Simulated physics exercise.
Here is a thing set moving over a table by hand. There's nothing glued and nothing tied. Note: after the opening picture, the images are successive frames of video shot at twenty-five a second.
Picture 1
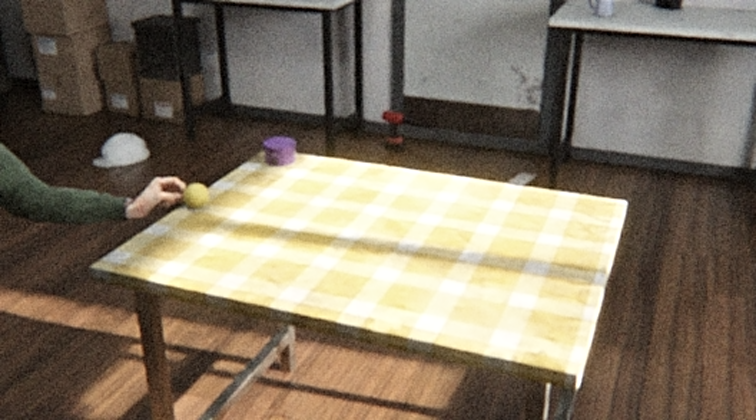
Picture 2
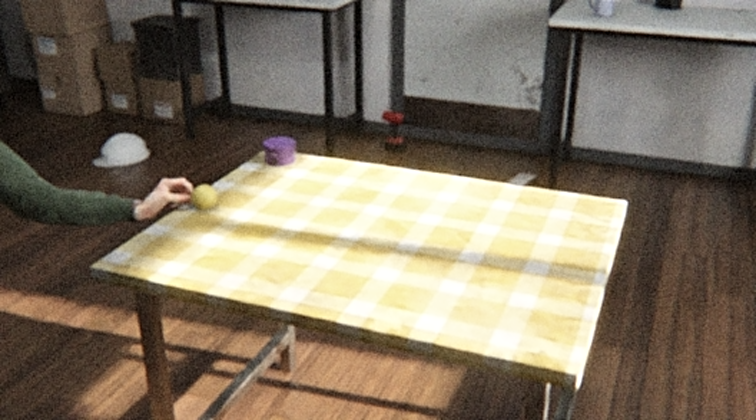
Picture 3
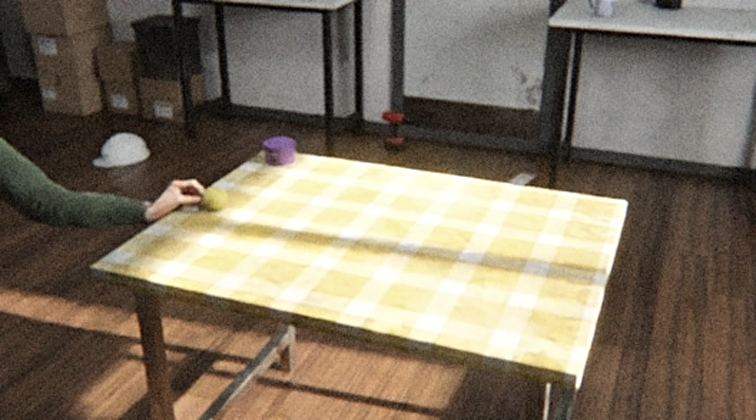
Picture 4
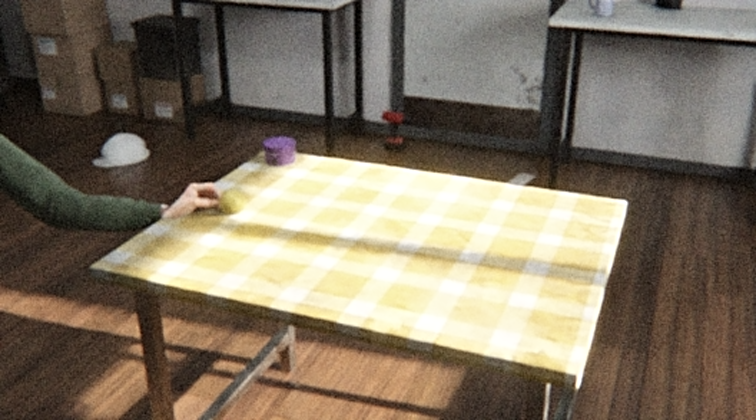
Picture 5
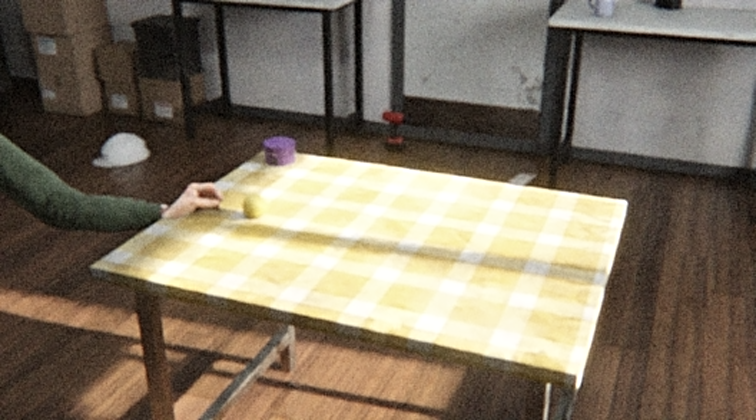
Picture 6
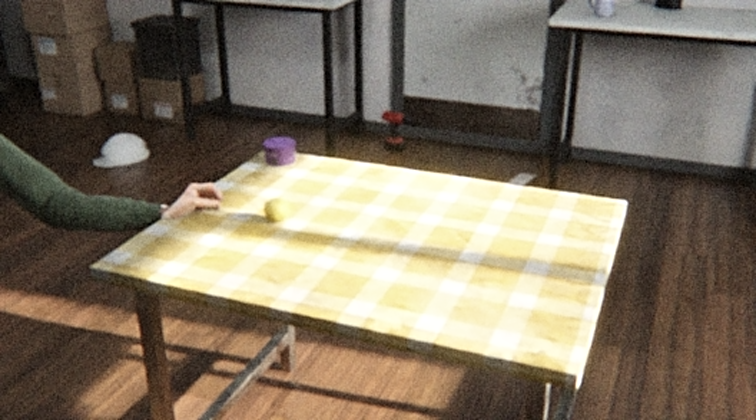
A hand in a dark green sleeve reaches in from the left over a table with a yellow-and-white checked top, seen from above at an angle in a sunlit room with a wooden floor. A purple container sits at the table's far left corner, with cardboard boxes, a white helmet and workbenches behind. The hand pushes a yellow lemon rightward, then stays back as the lemon rolls on alone, the camera still.
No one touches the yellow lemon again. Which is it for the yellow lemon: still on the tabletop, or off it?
It overshoots the table.
Then, 0.30 s later than the last frame, yellow lemon moved well along near (440, 238).
Then, 0.60 s later than the last frame, yellow lemon moved well along near (606, 267).
Then, 0.90 s later than the last frame, yellow lemon now off the table.
When it is over, off the table, yellow lemon.
